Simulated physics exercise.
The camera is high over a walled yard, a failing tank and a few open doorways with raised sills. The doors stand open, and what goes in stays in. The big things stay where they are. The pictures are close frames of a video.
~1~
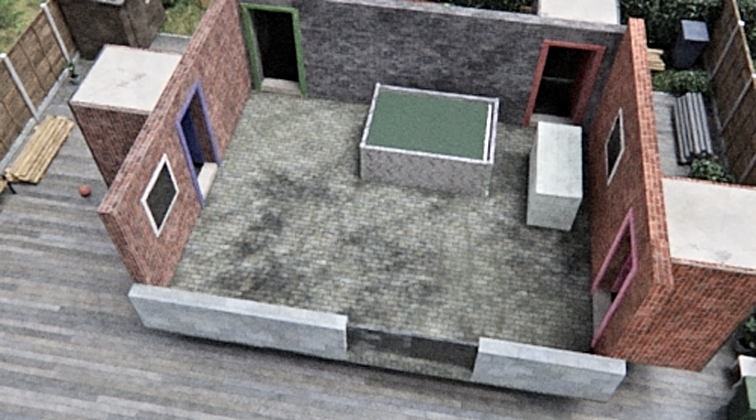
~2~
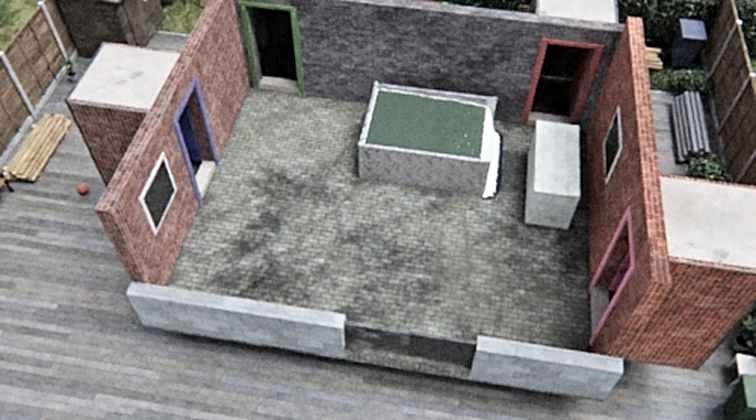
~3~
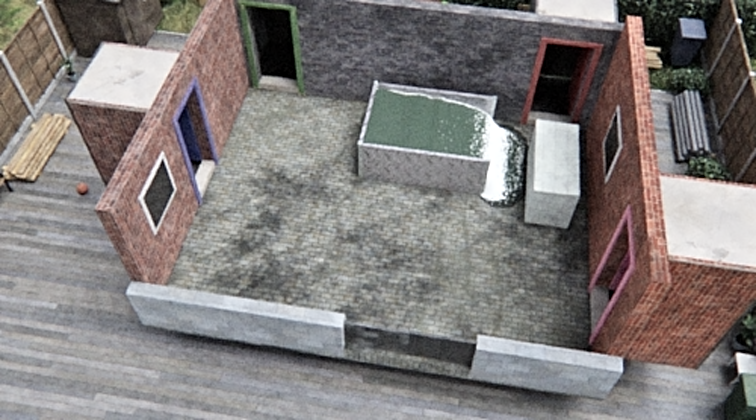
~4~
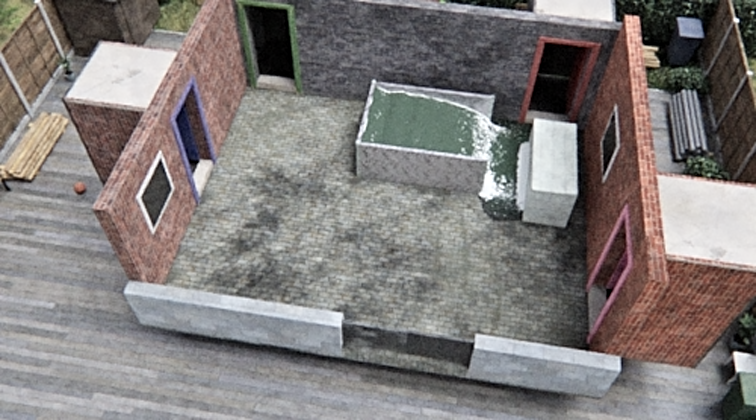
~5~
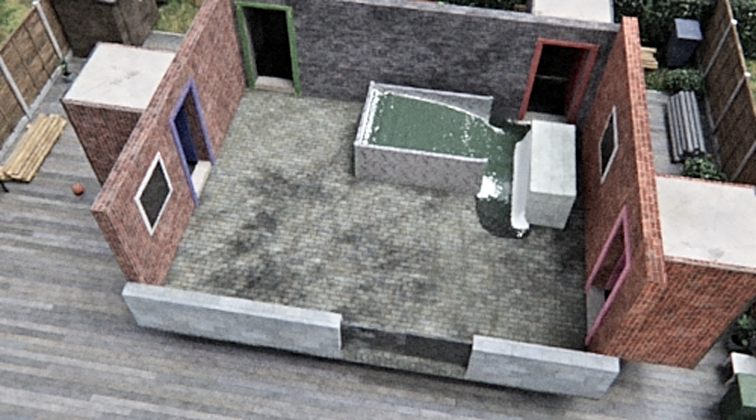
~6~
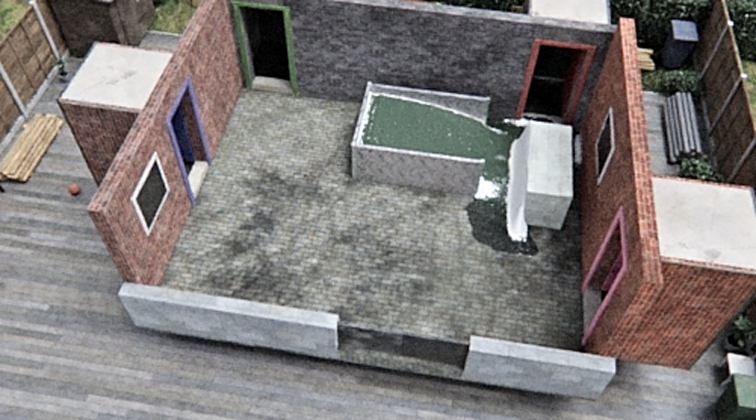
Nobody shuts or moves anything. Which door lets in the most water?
The red door.
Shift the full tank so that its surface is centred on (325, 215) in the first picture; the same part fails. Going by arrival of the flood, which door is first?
The one in pink.
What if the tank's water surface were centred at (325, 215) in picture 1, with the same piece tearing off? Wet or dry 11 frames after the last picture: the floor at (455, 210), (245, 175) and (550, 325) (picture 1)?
In turn: Under water, not flooded, flooded.
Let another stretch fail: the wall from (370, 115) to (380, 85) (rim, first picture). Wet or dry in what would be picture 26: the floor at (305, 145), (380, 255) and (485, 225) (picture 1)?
One after the other: Under water, dry, dry.
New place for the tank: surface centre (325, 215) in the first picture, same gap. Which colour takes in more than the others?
It is the pink-painted one.
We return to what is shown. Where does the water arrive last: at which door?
Last comes the blue one.
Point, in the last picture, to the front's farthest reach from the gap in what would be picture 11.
At about (544, 331).
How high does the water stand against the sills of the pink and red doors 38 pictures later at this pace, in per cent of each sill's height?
Near 60 and 90 in a hundred.
A moment on, water covers 25 % of the floor; red door some in, pink door not reached, blue door not reached, green door not reached.
Next, water covers 40 % of the floor; red door a lot in, pink door wet at the sill, nothing in, blue door not reached, green door not reached.
Then, water covers 55 % of the floor; red door a lot in, pink door wet at the sill, nothing in, blue door not reached, green door wet at the sill, nothing in.
Later, water covers 90 % of the floor; red door a lot in, pink door wet at the sill, nothing in, blue door wet at the sill, nothing in, green door wet at the sill, nothing in.
In the end, water covers 100 % of the floor; red door a lot in, pink door wet at the sill, nothing in, blue door wet at the sill, nothing in, green door wet at the sill, nothing in; the red door has let in the most.
